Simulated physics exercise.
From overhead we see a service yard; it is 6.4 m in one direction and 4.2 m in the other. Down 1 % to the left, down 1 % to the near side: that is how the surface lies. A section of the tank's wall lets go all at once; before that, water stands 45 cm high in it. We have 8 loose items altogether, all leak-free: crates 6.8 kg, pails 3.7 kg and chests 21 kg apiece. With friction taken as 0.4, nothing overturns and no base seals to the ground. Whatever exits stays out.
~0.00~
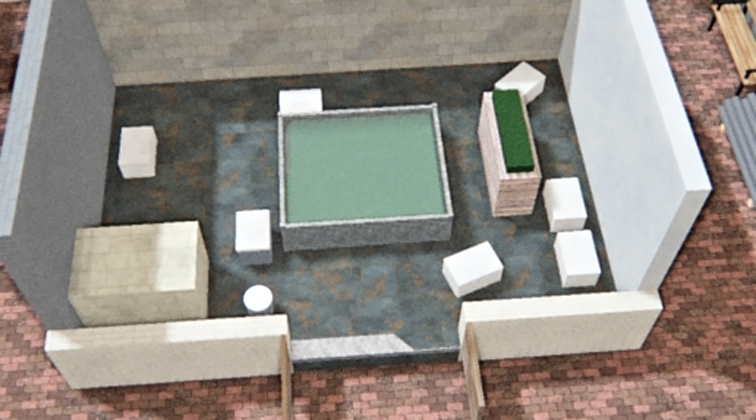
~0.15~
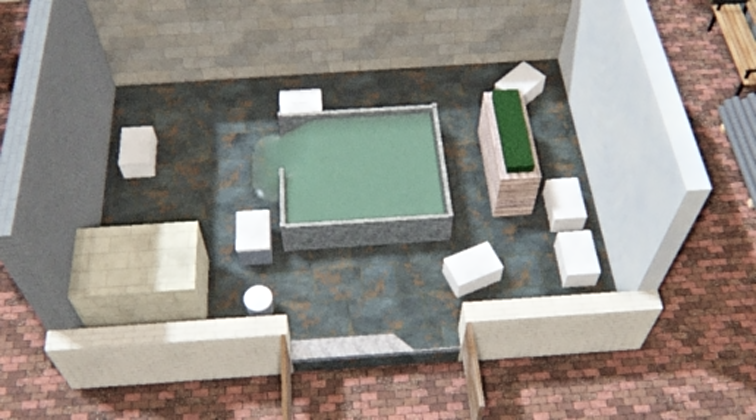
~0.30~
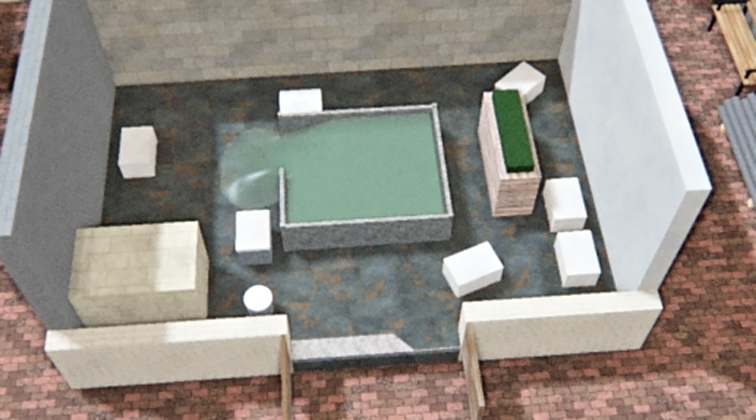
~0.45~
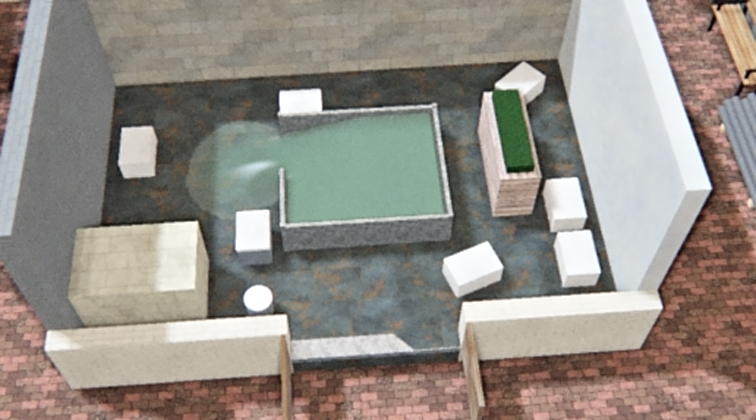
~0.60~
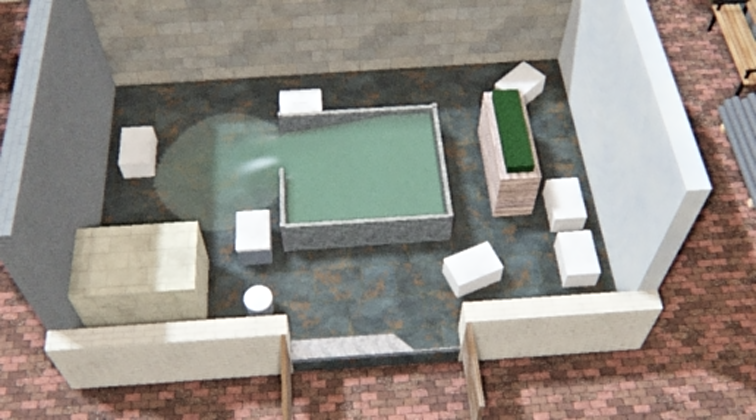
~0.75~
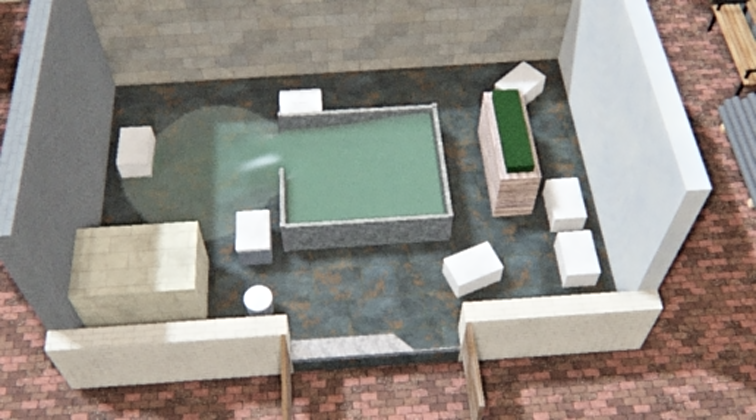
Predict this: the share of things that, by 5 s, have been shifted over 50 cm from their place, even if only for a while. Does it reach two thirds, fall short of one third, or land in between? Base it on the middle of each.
I predict short of one in three.
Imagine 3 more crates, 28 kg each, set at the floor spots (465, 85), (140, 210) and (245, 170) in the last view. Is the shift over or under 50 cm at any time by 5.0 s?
First stays inside, second goes beyond, third goes beyond.
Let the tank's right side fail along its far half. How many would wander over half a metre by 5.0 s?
The answer then is 4.
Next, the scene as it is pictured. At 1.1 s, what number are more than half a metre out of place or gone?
I make it 0.
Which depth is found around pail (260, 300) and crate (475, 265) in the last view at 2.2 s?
Some 0 cm at the first, some 0 cm at the second.
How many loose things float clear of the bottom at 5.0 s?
Total: 1.
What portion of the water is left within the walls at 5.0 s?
About 100 in a hundred parts of the water.
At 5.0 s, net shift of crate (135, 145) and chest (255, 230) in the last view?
Distances: 60 cm; 20 cm.
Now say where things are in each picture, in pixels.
A crate at (136, 145), on the bottom; a crate at (521, 80), on the bottom; water covers 3.3 m2; 0 of 8 have shifted, in the first picture.
A crate at (136, 145) rests on the ground; a crate at (521, 80) rests on the ground; 3.7 m2 under water; 0 of 8 have shifted, in the second picture.
A crate at (136, 145) rests on the ground; a crate at (521, 80) rests on the ground; 4.2 m2 under water; 0 of 8 have shifted, in the third picture.
A crate at (136, 145) rests on the ground; a crate at (521, 80), on the bottom; water covers 5.0 m2; 0 of 8 have shifted, in the fourth picture.
A crate at (136, 145) rests on the ground; a crate at (521, 80) rests on the ground; 5.8 m2 under water; 0 of 8 have shifted, in the fifth picture.
A crate at (134, 145) rests on the ground; a crate at (521, 80) rests on the ground; water covers 6.6 m2; 0 of 8 have shifted, in the sixth picture.
After 1.1 s 0 of 8 are over 50 cm from their spots; 0 afloat.
After 2.2 s 0 of 8 are over 50 cm from their spots; 1 afloat.
After 3.5 s 0 of 8 are over 50 cm from their spots; 1 afloat.
After 5.0 s 1 of 8 are over 50 cm from their spots, and 1 have been at some point; 1 afloat.
